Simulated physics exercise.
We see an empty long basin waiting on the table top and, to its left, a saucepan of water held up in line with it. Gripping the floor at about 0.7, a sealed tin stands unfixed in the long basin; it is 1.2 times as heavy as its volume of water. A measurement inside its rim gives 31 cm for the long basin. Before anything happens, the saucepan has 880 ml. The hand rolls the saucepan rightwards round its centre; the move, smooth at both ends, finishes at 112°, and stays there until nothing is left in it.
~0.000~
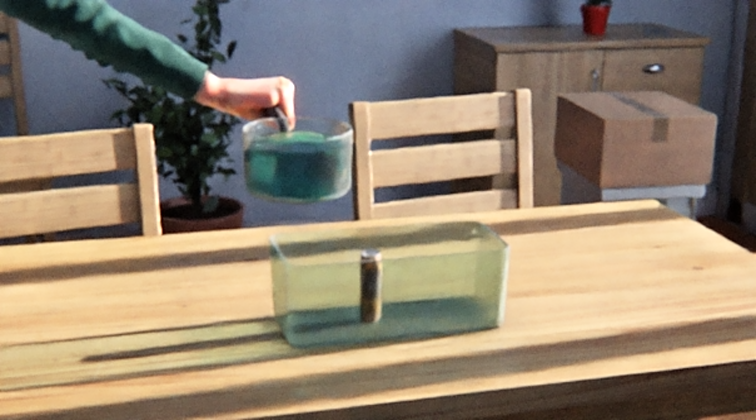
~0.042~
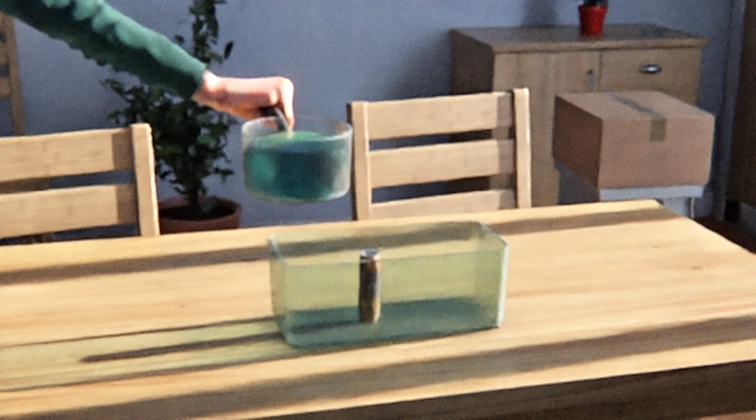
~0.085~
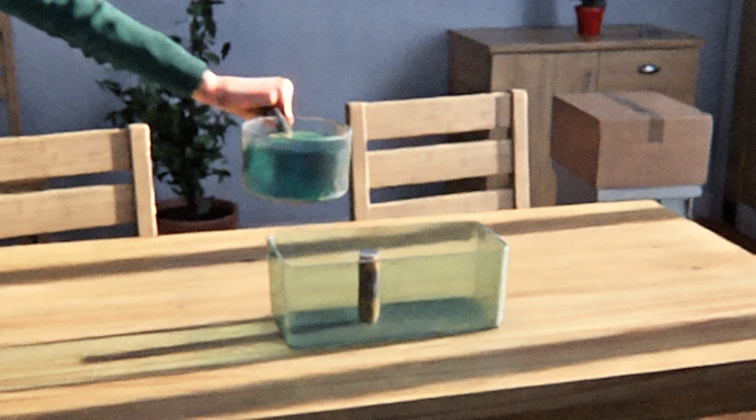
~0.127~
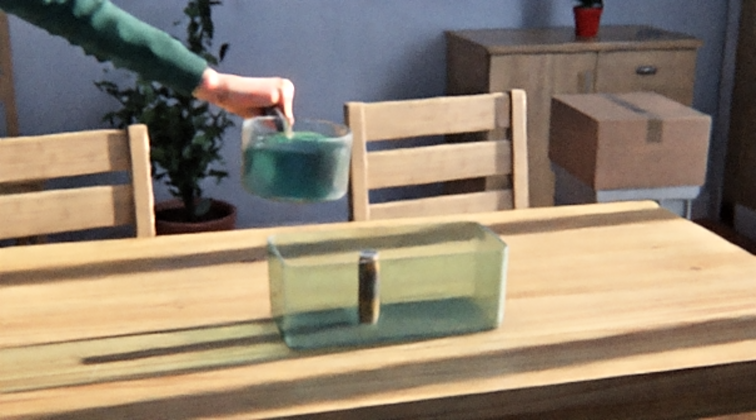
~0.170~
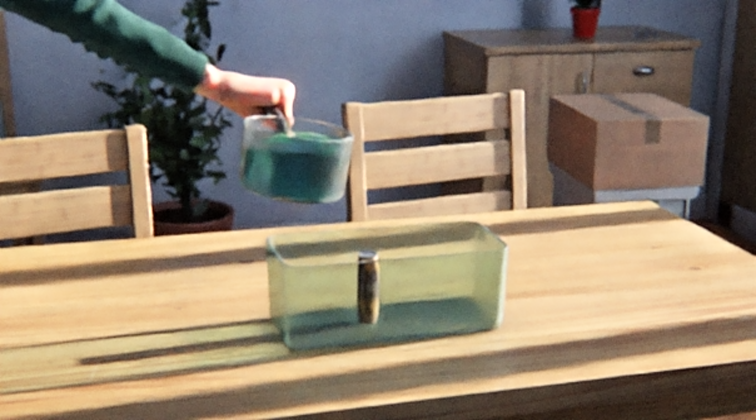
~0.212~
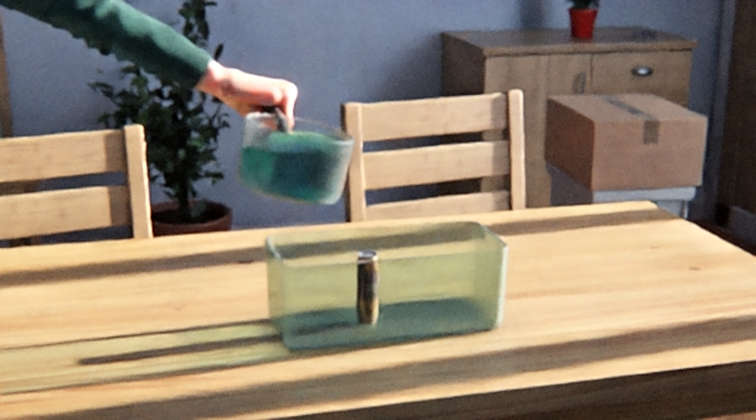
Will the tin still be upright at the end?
Yes.
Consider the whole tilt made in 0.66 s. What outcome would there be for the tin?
The tin stays on its base.
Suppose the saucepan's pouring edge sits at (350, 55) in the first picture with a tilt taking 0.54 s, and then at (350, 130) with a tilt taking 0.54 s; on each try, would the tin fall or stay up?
First it goes over; then it falls.
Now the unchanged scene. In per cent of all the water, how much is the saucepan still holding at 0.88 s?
Remaining share: Approx. 10 %.
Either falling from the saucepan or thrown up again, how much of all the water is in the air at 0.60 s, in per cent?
Close to 30 per cent, I'd say.
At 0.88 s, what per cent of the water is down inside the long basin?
Value: Approx. 84 %.
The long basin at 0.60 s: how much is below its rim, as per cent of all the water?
I'd put it near 10 percent.
Then, 0.60 s in, the tilt is 73° and 60 per cent is still to pour; the tin stands where it began.
Then, 0.88 s in, the tilt is 108° and 9 per cent is still to pour; the tin stands where it began.
Then, 1.17 s in, the tilt is 112° and 0 per cent is still to pour; the tin stands where it began.
Then, 1.49 s in, the tilt is 112° and 0 per cent is still to pour; the tin stands where it began.
Finally, the tin stands where it began.
